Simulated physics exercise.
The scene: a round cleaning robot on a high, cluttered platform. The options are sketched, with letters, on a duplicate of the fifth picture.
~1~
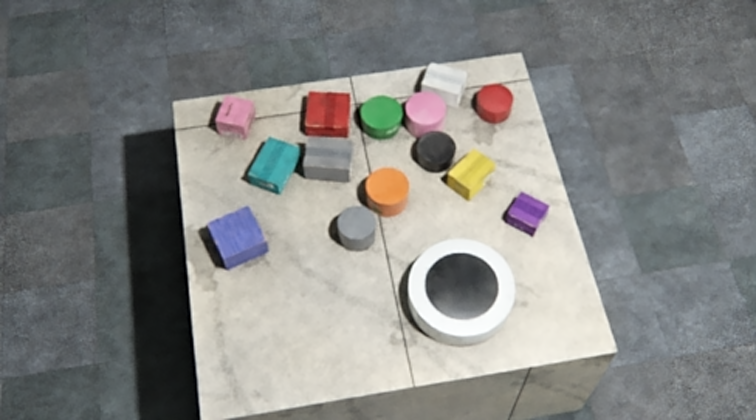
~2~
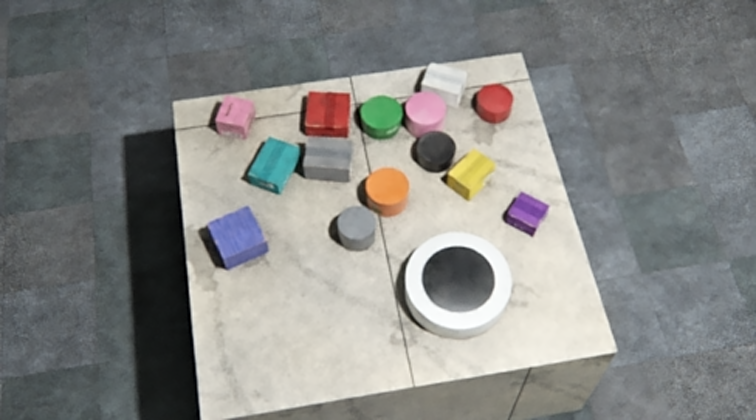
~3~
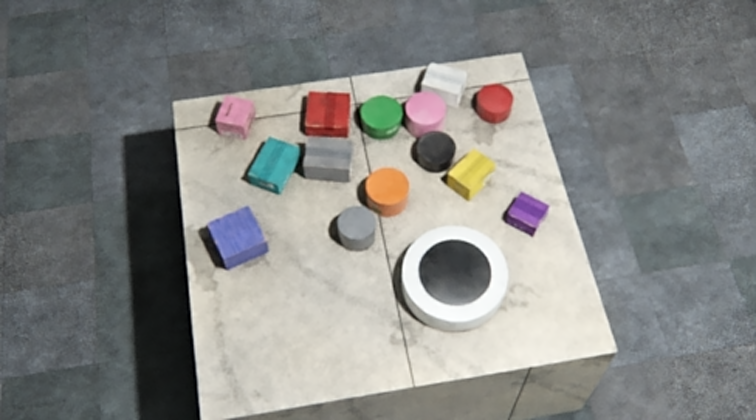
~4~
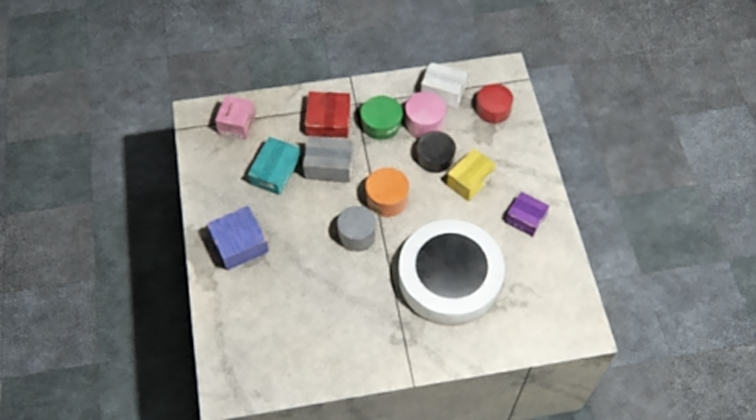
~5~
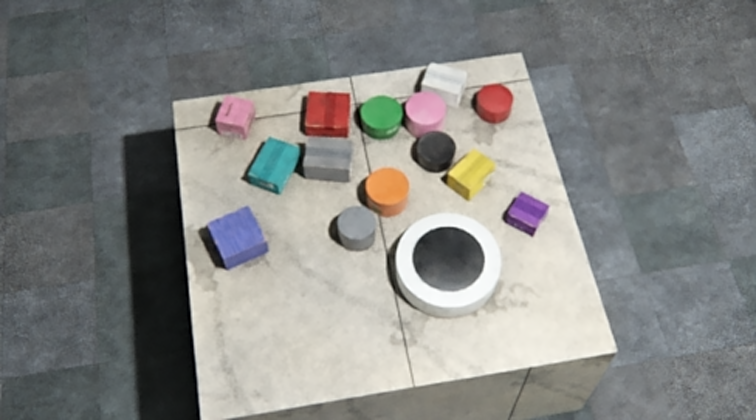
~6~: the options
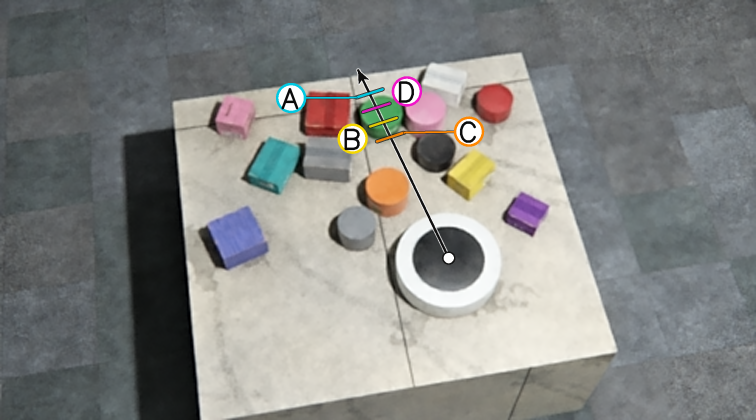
Round white robot with a dark top creeping slightly up and left across a pale tabletop scattered with colourful blocks and discs.
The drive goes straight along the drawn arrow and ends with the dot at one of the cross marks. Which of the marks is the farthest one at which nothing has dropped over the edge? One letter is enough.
Mark B.
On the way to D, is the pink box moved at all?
No.
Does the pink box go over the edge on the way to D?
No.
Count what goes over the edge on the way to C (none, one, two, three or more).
The count is none.
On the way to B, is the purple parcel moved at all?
No.
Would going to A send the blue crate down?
By then, no.
On the marked copy, A at (369, 93); B at (383, 122); C at (390, 137); D at (376, 107); the arrow from (449, 258) to (358, 70); the white dot at (449, 258).
Following B. Soon after the start, robot (423, 214); orange pail (370, 173); white parcel (444, 85).
Later, robot (400, 165); white parcel (446, 75); red parcel (324, 106).
In the end, robot (383, 131); red parcel (306, 83); green pail (367, 80); nothing has fallen.
As for the rest, A drops the red parcel and green pail; C is safe but short; D drops the red parcel and green pail.
